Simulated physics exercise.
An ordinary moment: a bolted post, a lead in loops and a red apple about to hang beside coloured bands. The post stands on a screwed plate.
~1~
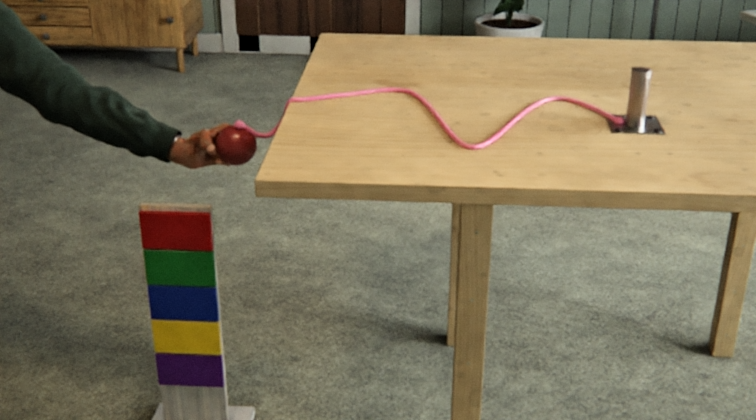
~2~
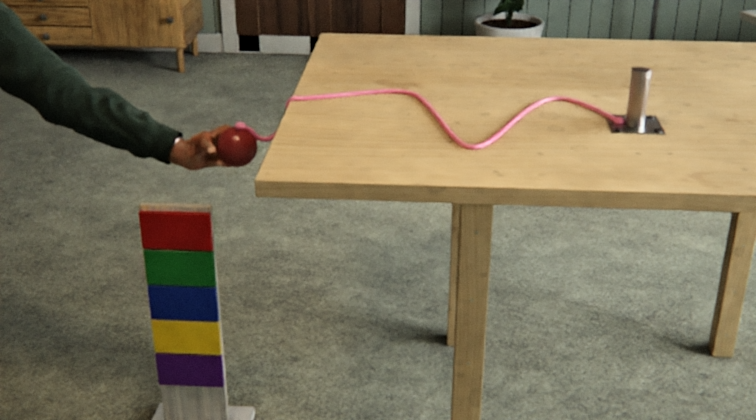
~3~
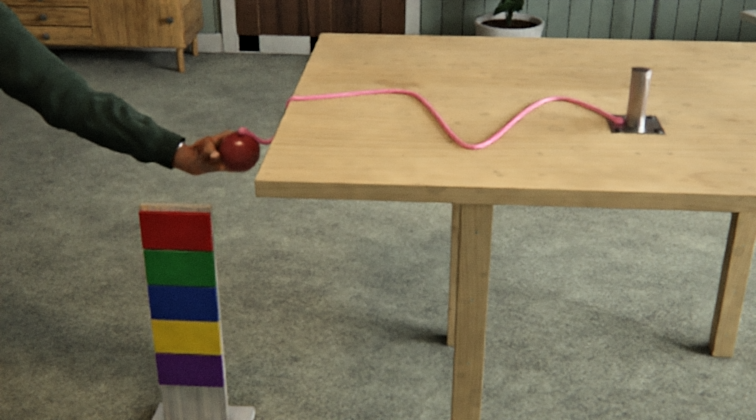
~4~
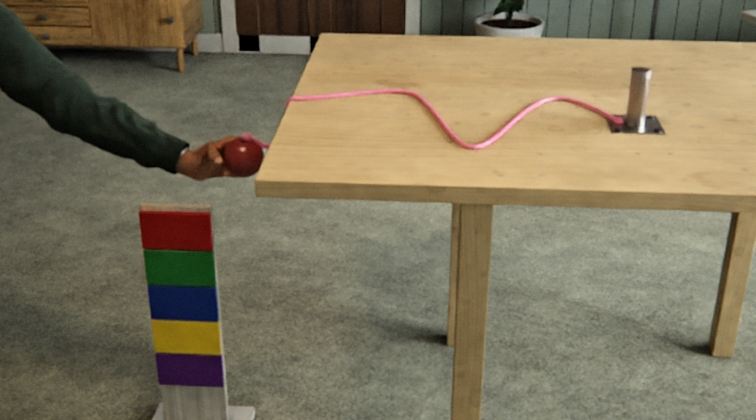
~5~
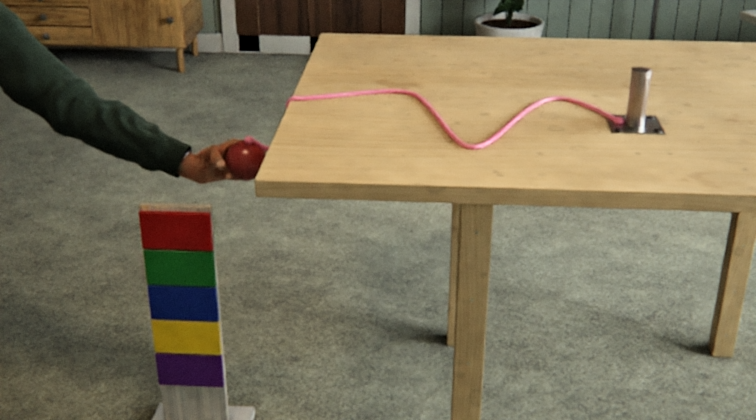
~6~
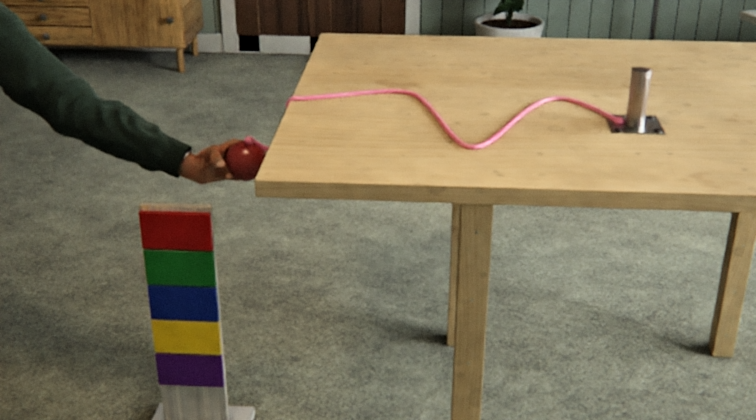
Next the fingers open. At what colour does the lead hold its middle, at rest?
At purple.
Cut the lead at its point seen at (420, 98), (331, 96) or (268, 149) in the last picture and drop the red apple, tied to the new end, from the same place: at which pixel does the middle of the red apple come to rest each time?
Try by try, around (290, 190), (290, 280) and (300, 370).
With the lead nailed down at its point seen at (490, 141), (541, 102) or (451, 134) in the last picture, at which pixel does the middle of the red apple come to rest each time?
Try by try, around (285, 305), (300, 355) and (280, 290).
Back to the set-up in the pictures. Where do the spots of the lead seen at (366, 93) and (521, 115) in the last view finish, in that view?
The first at (296, 238), the second at (457, 116).
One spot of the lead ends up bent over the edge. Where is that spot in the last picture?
At (441, 122), roughly.
Early on, apple near (288, 362); level with purple.
Midway, apple near (299, 385); level with purple.
Finally, apple near (301, 385); level with purple. Its centre hangs level with the purple band.
